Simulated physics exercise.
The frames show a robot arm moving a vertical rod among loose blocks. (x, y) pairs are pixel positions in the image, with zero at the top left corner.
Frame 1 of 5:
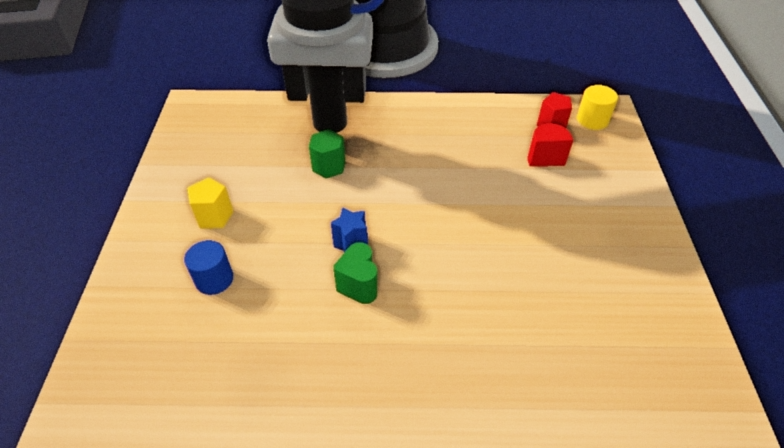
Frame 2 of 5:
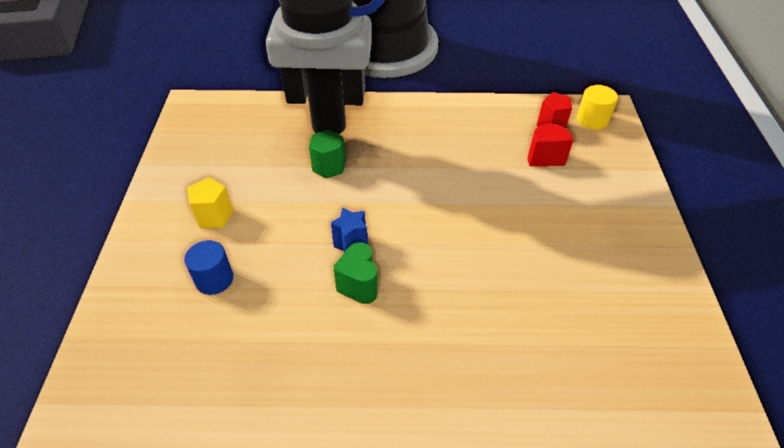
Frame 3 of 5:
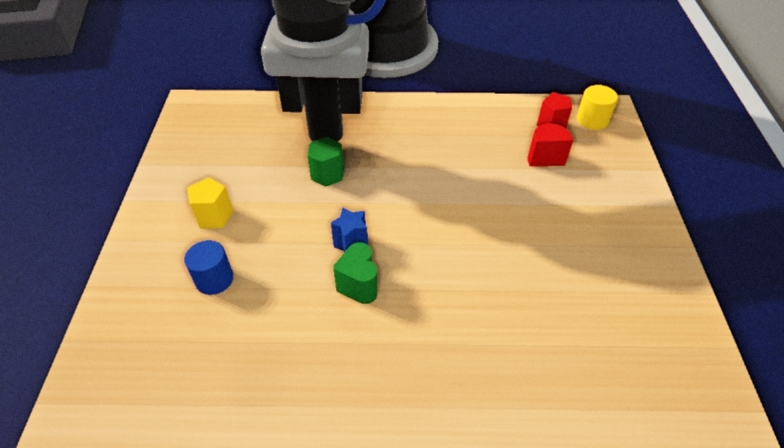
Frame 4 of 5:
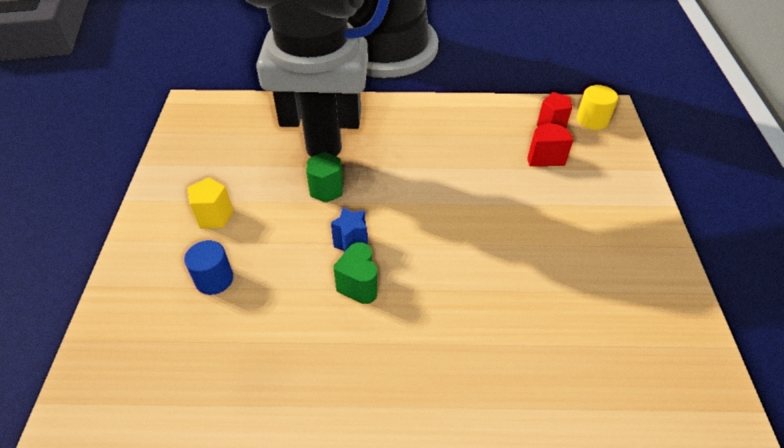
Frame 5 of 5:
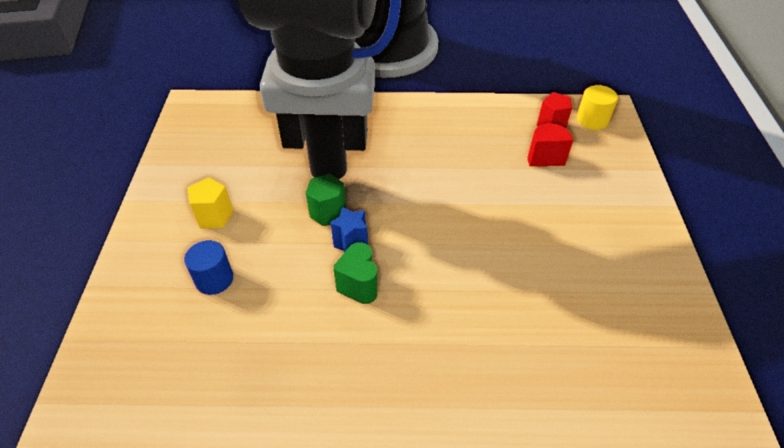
A robot arm with a dark vertical rod works at the far edge of a light wooden board on a blue surface, seen from above by a still camera. A green six-sided block sits below the rod, with a blue star and green heart nearer, yellow and blue blocks left, and red and yellow ones far right. After a brief pause, the rod pushes the six-sided block nearer, up beside the unmoving star.
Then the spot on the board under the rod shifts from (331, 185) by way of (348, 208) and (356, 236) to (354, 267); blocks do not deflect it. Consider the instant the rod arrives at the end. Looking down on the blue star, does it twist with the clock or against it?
From overhead, anticlockwise.
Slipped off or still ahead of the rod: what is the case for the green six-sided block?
I expect it to be beside or behind the rod.
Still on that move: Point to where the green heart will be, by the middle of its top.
Put as a pixel place, it's (357, 301).
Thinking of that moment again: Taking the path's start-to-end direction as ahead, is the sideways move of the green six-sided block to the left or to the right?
Its shift is rightward.
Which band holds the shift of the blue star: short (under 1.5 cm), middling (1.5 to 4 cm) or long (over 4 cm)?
More than 4 cm.
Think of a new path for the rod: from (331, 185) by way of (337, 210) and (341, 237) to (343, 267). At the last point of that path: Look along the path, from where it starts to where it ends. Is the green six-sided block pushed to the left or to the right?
It goes right.
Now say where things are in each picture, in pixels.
Rod's lower end at (330, 123); green six-sided block at (326, 140); blue star at (350, 220); green heart at (357, 262), in the first frame.
Rod at (329, 126); blocks still, in the second frame.
Rod at (326, 134); green six-sided block at (325, 148), in the third frame.
Rod at (324, 149); green six-sided block at (324, 164), in the fourth frame.
Rod at (329, 170); green six-sided block at (325, 187); blue star at (350, 220); green heart at (357, 262), in the fifth frame.
What follows on the original path. One third of the way, rod at (347, 193); green six-sided block at (326, 208), turned 55° clockwise; blue star at (353, 228), turned 25° anticlockwise.
Two thirds of the way, rod at (355, 221); green six-sided block at (317, 225), turned 95° clockwise; blue star at (348, 237), turned 75° anticlockwise; green heart at (359, 264).
At the end, rod at (353, 252); green six-sided block at (313, 229), turned 110° clockwise; blue star at (347, 272), turned 75° anticlockwise; green heart at (357, 301), turned 15° clockwise.
